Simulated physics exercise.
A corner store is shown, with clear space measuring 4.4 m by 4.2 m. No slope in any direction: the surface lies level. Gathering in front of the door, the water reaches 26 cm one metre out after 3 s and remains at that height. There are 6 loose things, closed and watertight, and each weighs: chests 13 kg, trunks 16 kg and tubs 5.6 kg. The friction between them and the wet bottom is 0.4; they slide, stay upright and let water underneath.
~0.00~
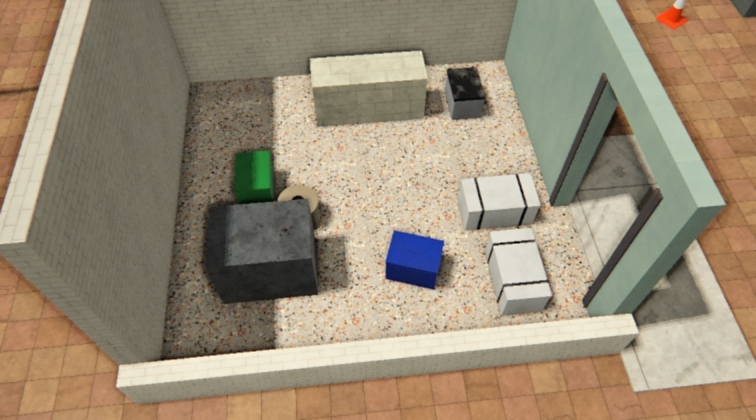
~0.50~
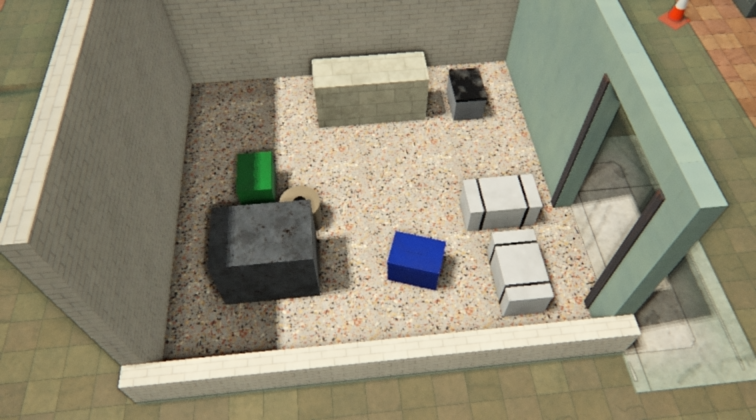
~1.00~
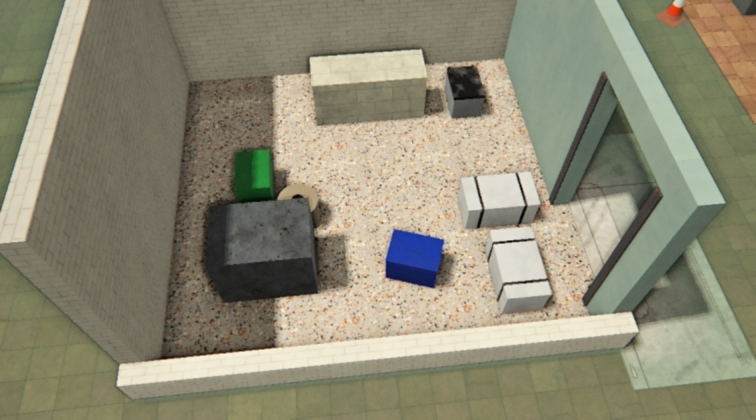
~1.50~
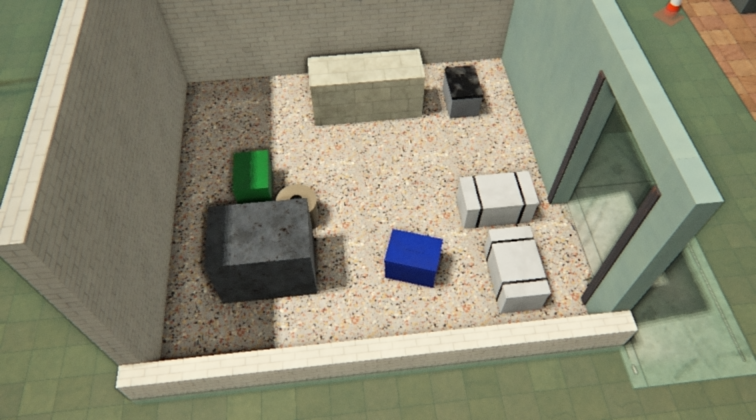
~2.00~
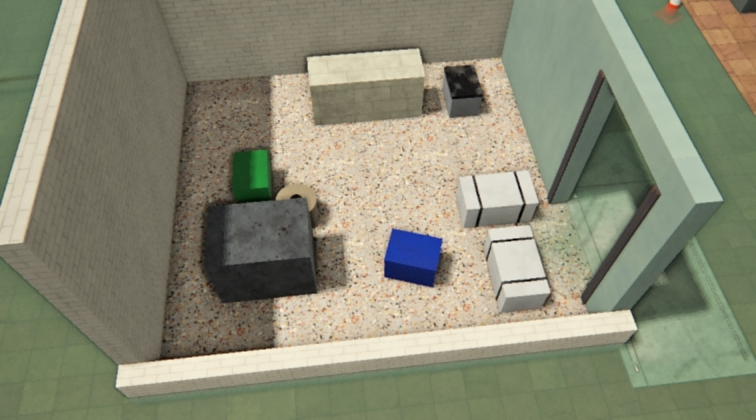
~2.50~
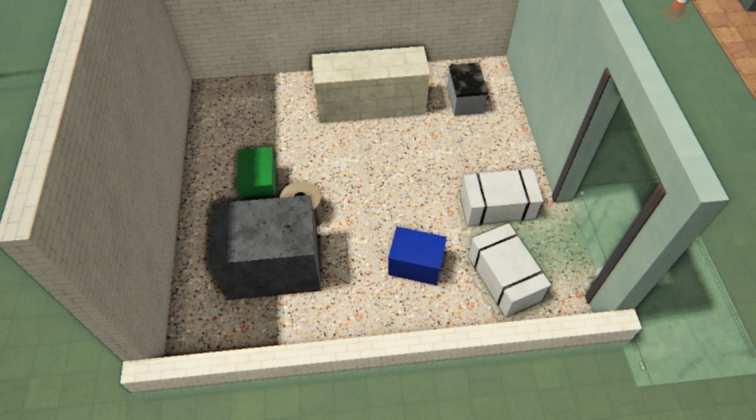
A large dark grey block stands at the left of a walled, speckled-floor room seen from high above, with its roof open to view. Behind it sit a green chest and a tan ring, with a pale long box and small dark box at the back, a blue chest near the front and two white strapped trunks at right. Greenish water spreads over the paving outside and slips in by the doorway, the nearer white trunk turns slightly, and the camera barely shifts.
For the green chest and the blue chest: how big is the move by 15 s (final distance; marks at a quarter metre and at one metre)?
Green chest: A long trip; blue chest: A long trip.
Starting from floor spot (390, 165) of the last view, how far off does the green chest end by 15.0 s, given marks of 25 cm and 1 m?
In that run it wanders far off.
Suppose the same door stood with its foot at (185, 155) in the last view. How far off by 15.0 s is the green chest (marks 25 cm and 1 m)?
Green chest: Goes a long way.
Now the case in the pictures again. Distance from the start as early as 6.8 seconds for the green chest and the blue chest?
About 80 cm and 250 cm, respectively.
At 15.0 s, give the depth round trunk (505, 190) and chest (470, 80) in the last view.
About 13 and 16 cm.
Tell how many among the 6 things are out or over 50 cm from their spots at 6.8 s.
Tally: 5.
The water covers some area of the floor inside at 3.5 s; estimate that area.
About 4.0 m2.
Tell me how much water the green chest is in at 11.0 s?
Around 13 cm.
After 3.5 s the green chest is near (255, 167), 0.0 m from its start, aground; the blue chest is near (393, 255), 0.3 m from its start, aground; 0 afloat.
After 6.8 s the green chest is near (189, 159), 0.8 m from its start, aground; the blue chest is near (193, 301), 2.3 m from its start, afloat; 3 afloat.
After 11.0 s the green chest is near (297, 70), 1.6 m from its start, afloat; the blue chest is near (293, 138), 2.0 m from its start, afloat; 6 afloat.
After 15.0 s the green chest is near (497, 45), 3.5 m from its start, afloat; the blue chest is near (211, 109), 3.1 m from its start, afloat; 6 afloat.
